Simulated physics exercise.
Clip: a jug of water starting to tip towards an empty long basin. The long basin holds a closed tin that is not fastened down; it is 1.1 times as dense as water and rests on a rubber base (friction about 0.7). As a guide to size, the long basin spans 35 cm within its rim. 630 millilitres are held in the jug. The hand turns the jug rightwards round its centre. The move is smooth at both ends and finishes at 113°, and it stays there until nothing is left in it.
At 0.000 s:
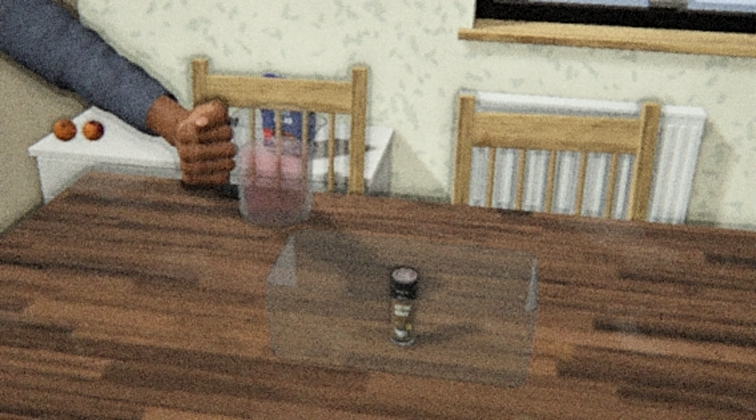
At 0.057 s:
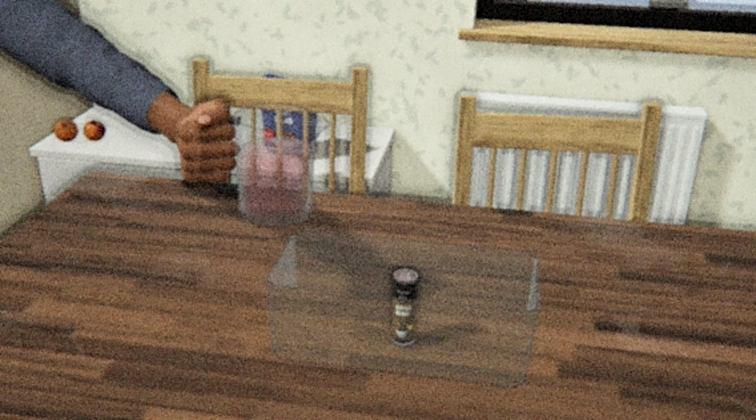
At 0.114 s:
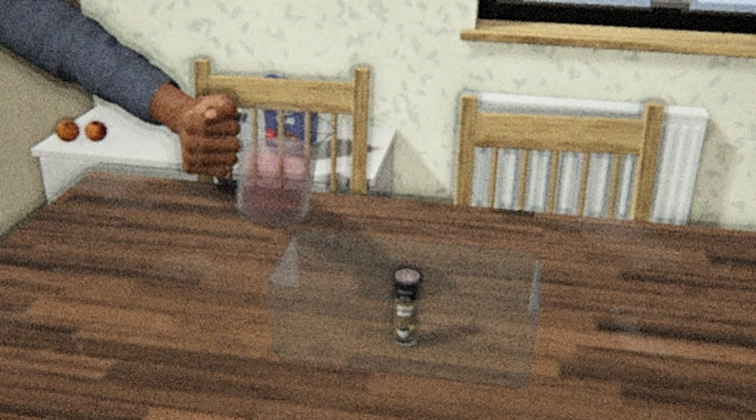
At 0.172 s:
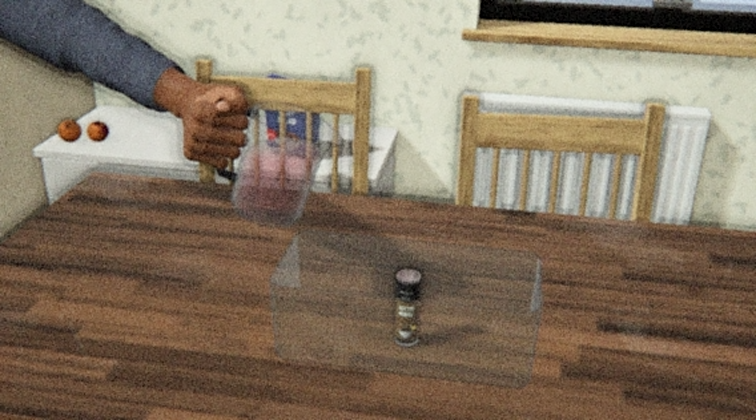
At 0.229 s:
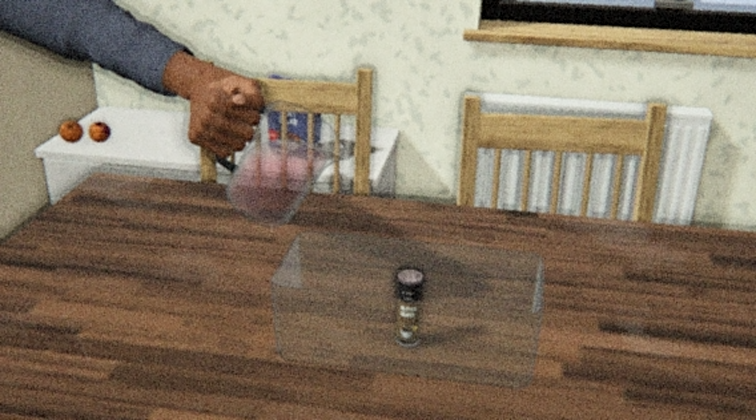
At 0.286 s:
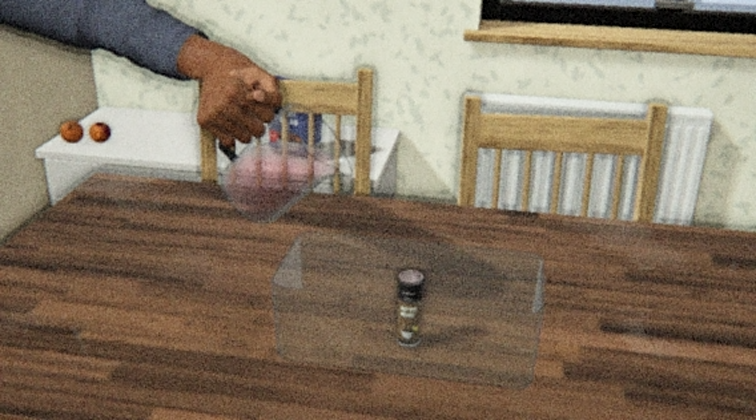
A hand tilts a clear jug rightwards above a wooden table, behind a clear basin.
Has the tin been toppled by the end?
No, it is left on its base.
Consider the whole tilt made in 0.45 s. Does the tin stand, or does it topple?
After the tilt, the tin is still standing.
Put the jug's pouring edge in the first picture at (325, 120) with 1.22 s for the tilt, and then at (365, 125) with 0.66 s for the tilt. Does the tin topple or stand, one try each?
In the first try it remains standing; in the second it comes down.
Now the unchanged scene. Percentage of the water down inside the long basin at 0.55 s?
About 16 per cent.
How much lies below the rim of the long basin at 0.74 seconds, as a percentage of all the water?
About 76 %.
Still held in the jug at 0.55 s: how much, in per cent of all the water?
About 60 percent.
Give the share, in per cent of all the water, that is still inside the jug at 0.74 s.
12 per cent or thereabouts.
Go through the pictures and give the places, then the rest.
In the first picture, it leans 0°; its right rim is at (327, 122); the water meets the walls at (240, 145) and (311, 150); the long basin's rim runs from (280, 256) to (537, 283); the tin's top is at (405, 278).
In the second picture, it leans 2°; its right rim is at (330, 124); the water meets the walls at (242, 144) and (312, 151).
In the third picture, it leans 8°; its right rim is at (336, 131); the water meets the walls at (245, 146) and (316, 152).
In the fourth picture, it leans 18°; its right rim is at (344, 142); the water meets the walls at (247, 147) and (321, 154).
In the fifth picture, it leans 30°; its right rim is at (350, 157); the water meets the walls at (243, 158) and (328, 158).
In the sixth picture, it leans 45°; its right rim is at (353, 175); the water meets the walls at (230, 163) and (335, 164).
Then, 0.55 s in, the tilt is 105° and 60 per cent is still to pour; the tin stands where it began.
Then, 0.74 s in, the tilt is 113° and 12 per cent is still to pour; the tin stands where it began.
Then, 0.94 s in, the tilt is 113° and 1 per cent is still to pour; the tin stands where it began.
Then, 1.16 s in, the tilt is 113° and 0 per cent is still to pour; the tin stands where it began.
Finally, the tin stands where it began.
